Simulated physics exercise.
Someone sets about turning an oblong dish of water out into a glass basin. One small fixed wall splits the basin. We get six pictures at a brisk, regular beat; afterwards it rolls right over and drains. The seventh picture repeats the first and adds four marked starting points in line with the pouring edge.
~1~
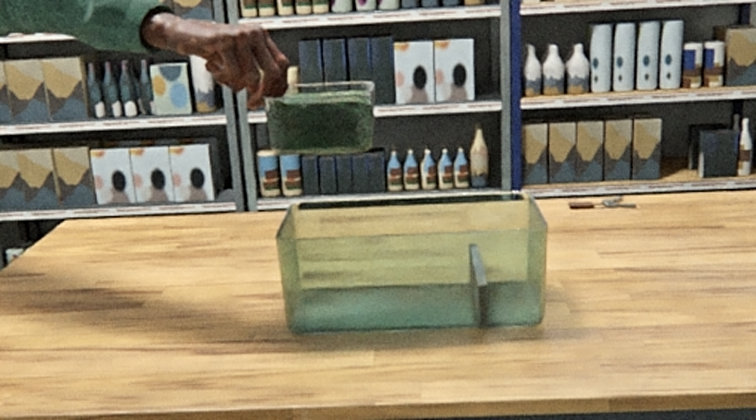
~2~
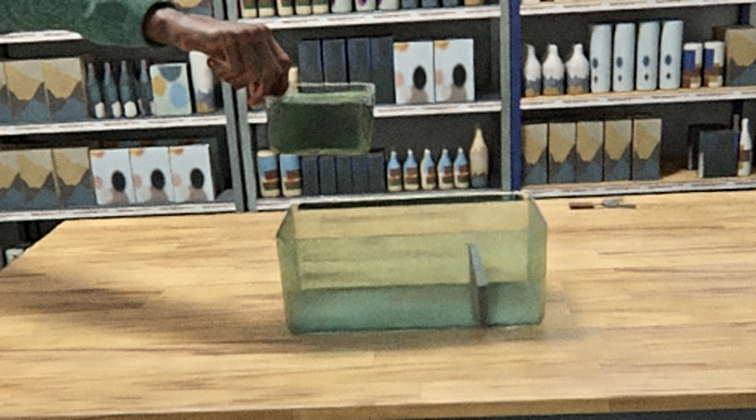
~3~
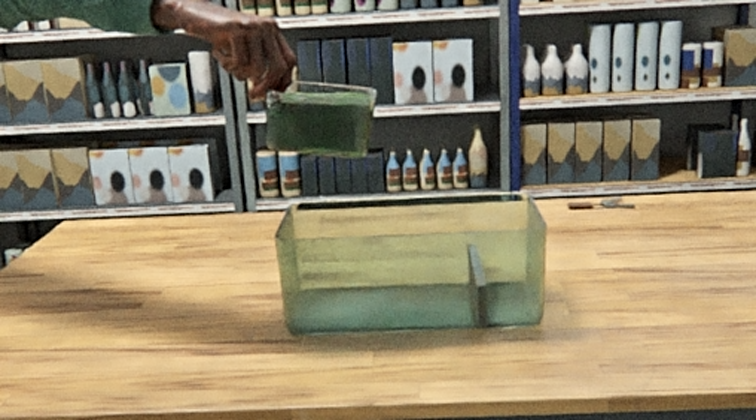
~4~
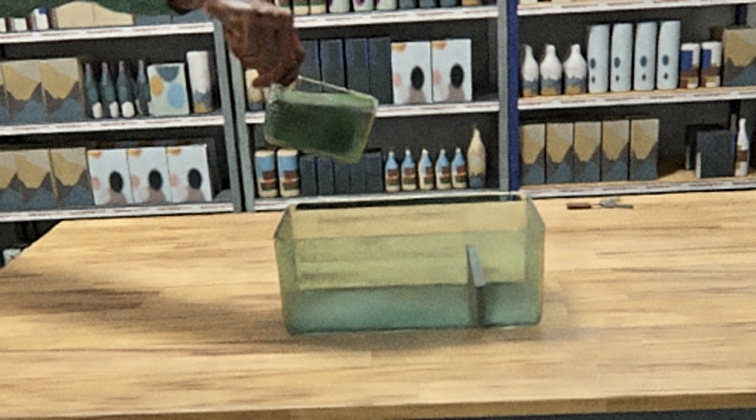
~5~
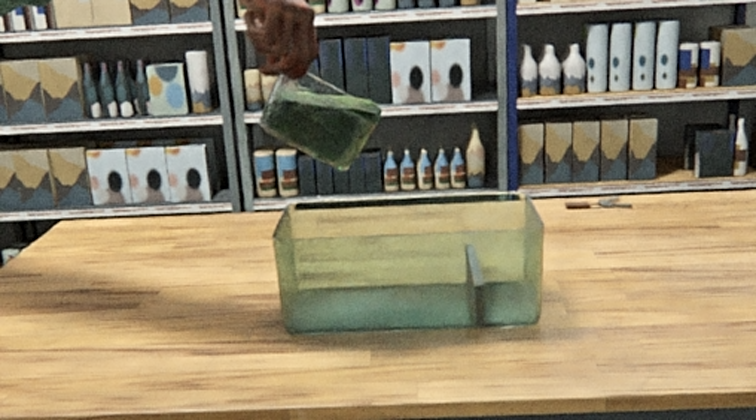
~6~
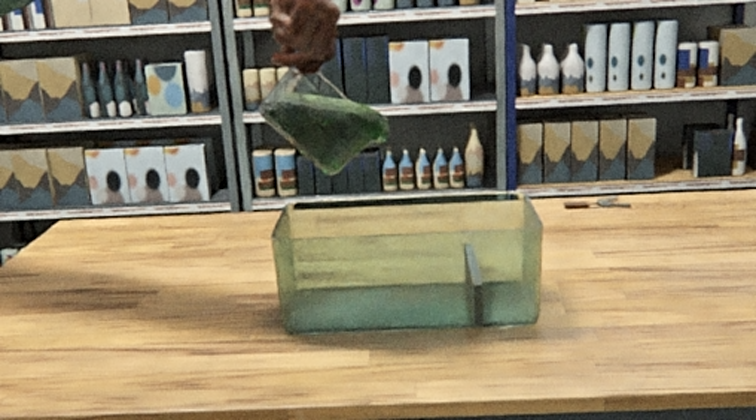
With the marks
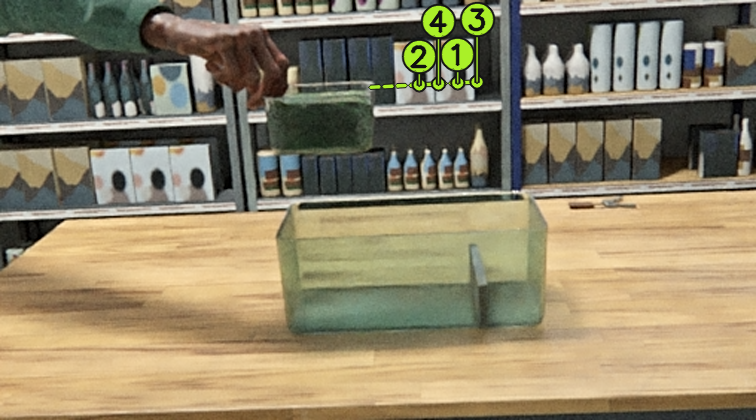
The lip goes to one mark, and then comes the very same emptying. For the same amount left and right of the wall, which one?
It is 4.
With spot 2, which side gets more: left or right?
More ends on the left.
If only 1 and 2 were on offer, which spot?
It is 1.
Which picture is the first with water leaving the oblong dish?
In picture 5.
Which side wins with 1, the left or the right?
More ends on the right.
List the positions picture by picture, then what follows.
In the first frame, upright, lip at (370, 87); basin from (288, 332) to (544, 323); top of the wall at (478, 262); nothing has left yet.
In the second frame, tipped about 2°, lip at (371, 89); nothing has left yet.
In the third frame, tipped about 8°, lip at (373, 95); nothing has left yet.
In the fourth frame, tipped about 18°, lip at (375, 104); nothing has left yet.
In the fifth frame, tipped about 31°, lip at (376, 117); water is over the lip, down to (376, 117).
In the sixth frame, tipped about 46°, lip at (373, 131); water is over the lip, down to (380, 139).
On the marked copy, 1 at (457, 82); 2 at (419, 84); 3 at (477, 81); 4 at (438, 83).
With 1, about 29 % ends left of the wall and 69 % right of it; 3 % is lost outside.
With 2, about 76 % ends left of the wall and 20 % right of it; 4 % is lost outside.
With 3, about 23 % ends left of the wall and 71 % right of it; 6 % is lost outside.
With 4, about 51 % ends left of the wall and 40 % right of it; 9 % is lost outside.
